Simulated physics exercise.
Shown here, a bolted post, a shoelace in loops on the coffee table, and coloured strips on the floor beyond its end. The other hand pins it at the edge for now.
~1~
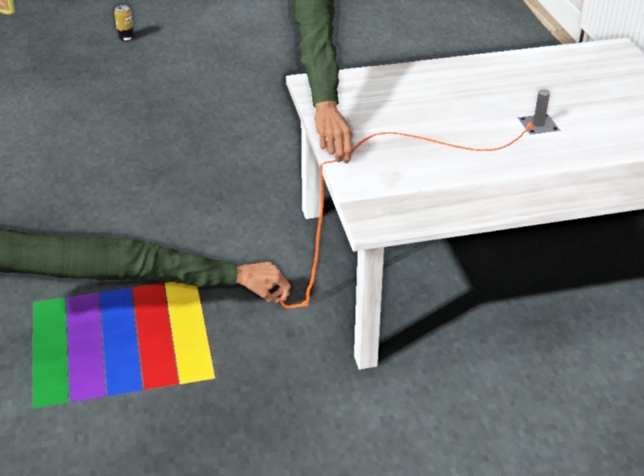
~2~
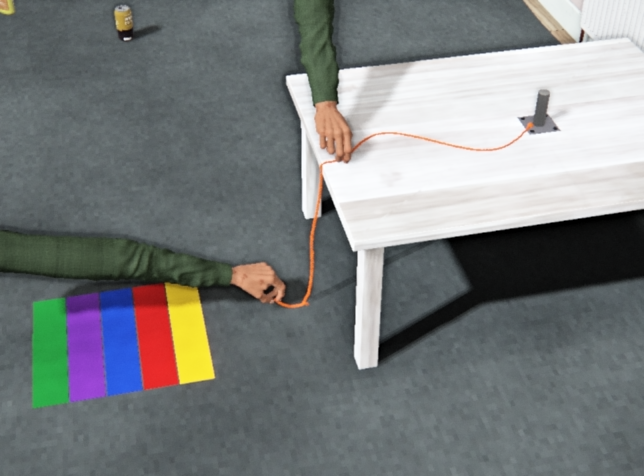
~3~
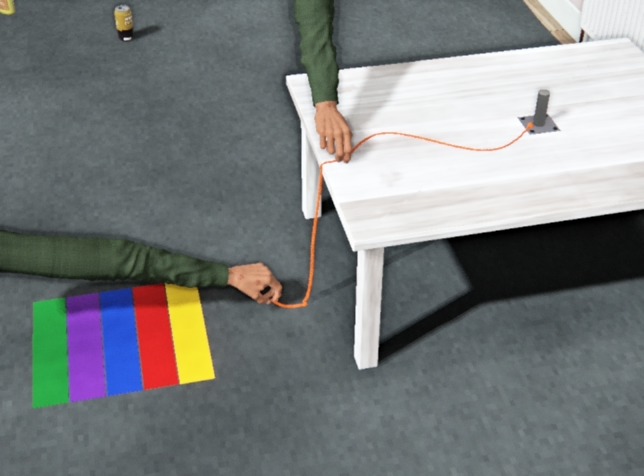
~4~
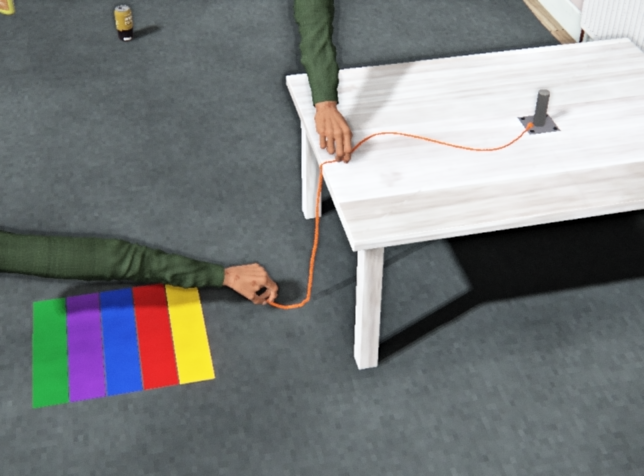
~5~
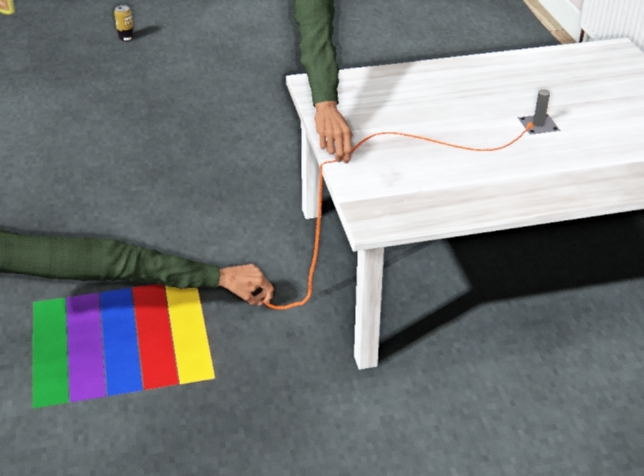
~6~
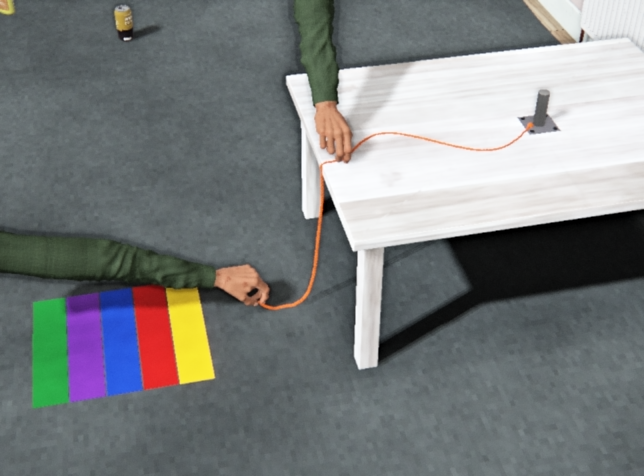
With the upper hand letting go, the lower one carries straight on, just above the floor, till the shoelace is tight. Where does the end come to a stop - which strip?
On the blue strip.
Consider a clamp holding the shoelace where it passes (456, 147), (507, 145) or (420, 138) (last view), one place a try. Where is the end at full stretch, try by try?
The pixel places are (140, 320), (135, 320) and (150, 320), one per try.
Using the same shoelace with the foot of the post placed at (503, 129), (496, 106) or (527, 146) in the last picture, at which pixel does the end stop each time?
Try by try, around (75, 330), (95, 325) and (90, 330).
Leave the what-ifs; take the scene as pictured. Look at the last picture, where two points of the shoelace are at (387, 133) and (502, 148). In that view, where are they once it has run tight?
The first moves to (368, 151), the second to (479, 132).
Soon after, end near (184, 313); over yellow.
After that, end near (144, 320); over red.
At the stop, end near (119, 323); over blue. The blue one.
